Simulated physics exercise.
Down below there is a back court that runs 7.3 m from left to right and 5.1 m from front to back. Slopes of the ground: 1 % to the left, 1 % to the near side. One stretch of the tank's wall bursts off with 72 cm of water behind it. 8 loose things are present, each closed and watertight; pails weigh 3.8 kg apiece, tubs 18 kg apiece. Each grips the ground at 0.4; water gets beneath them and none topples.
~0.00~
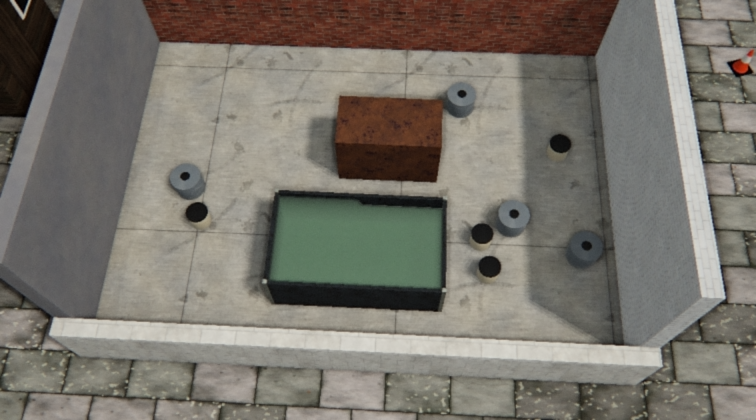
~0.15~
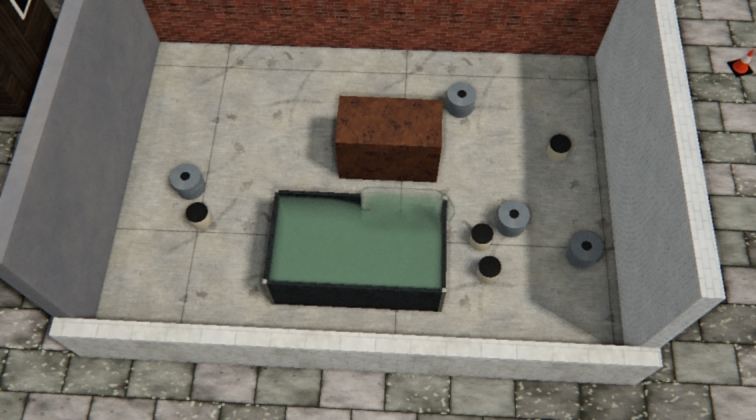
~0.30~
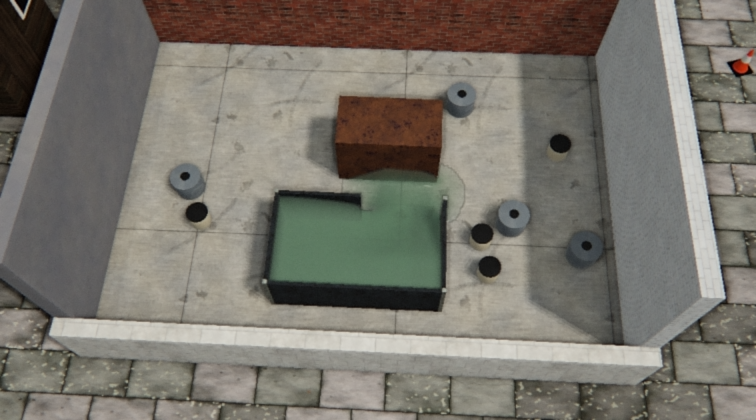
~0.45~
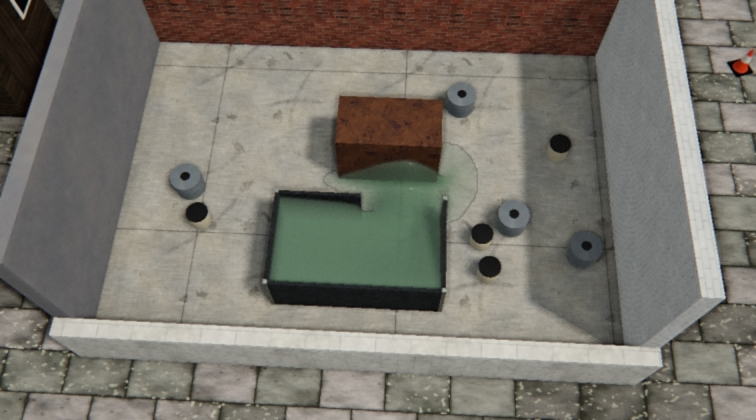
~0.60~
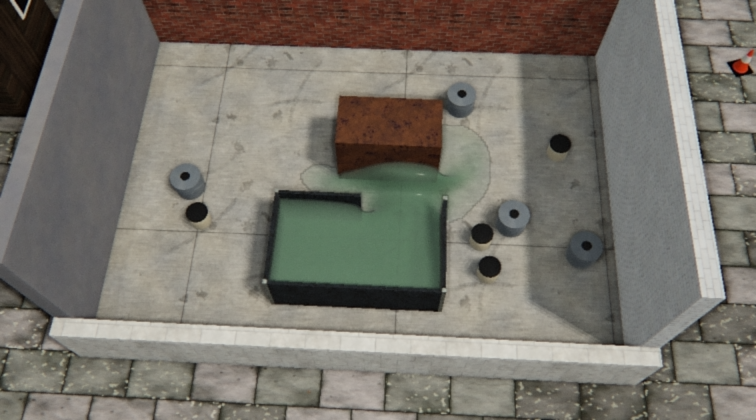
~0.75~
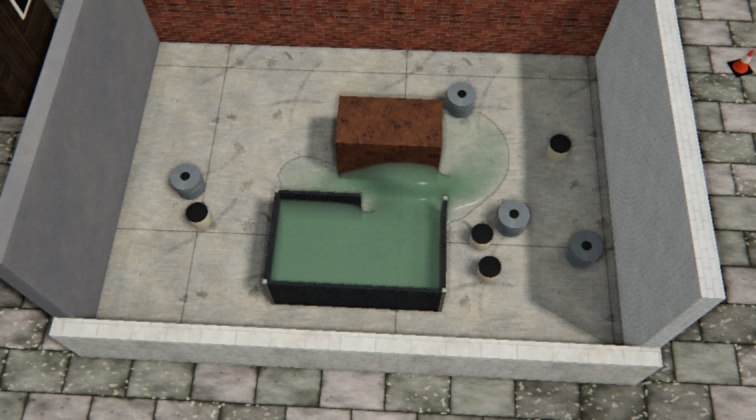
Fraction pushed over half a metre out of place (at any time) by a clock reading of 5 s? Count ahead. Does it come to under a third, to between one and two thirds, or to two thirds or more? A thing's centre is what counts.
Between one and two thirds.
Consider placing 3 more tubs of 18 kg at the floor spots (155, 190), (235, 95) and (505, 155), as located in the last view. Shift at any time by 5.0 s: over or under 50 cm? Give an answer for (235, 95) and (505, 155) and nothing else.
Outcome: Stays within first, breaks the threshold second.
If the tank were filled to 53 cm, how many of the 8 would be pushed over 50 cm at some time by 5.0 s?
Count under that change: 3.
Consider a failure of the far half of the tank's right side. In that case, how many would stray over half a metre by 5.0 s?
In that case the number is 4.
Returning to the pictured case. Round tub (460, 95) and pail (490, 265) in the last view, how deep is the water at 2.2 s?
Some 2 cm at the first, some 1 cm at the second.
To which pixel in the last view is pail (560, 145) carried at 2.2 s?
About pixel (587, 93).
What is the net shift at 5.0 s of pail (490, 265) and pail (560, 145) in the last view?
In that order: 0 cm, 100 cm.
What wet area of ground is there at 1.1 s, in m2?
About 10.0 m2 is covered.
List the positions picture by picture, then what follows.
The first frame shows a pail at (490, 266) rests on the ground; a pail at (561, 143), on the bottom; water covers 3.0 m2; 0 of 8 have shifted.
The second frame shows a pail at (490, 266) rests on the ground; a pail at (561, 143), on the bottom; 3.7 m2 under water; 0 of 8 have shifted.
The third frame shows a pail at (490, 266), on the bottom; a pail at (561, 143), on the bottom; water covers 4.3 m2; 0 of 8 have shifted.
The fourth frame shows a pail at (490, 266) rests on the ground; a pail at (561, 143) rests on the ground; water covers 4.7 m2; 0 of 8 have shifted.
The fifth frame shows a pail at (490, 266), on the bottom; a pail at (561, 143) rests on the ground; water covers 5.3 m2; 0 of 8 have shifted.
The sixth frame shows a pail at (490, 266), on the bottom; a pail at (561, 143) rests on the ground; water covers 6.3 m2; 0 of 8 have shifted.
After 1.1 s 0 of 8 are over 50 cm from their spots; 0 afloat.
After 2.2 s 4 of 8 are over 50 cm from their spots; 1 afloat.
After 3.5 s 4 of 8 are over 50 cm from their spots; 2 afloat.
After 5.0 s 4 of 8 are over 50 cm from their spots, and 4 have been at some point; 1 afloat.
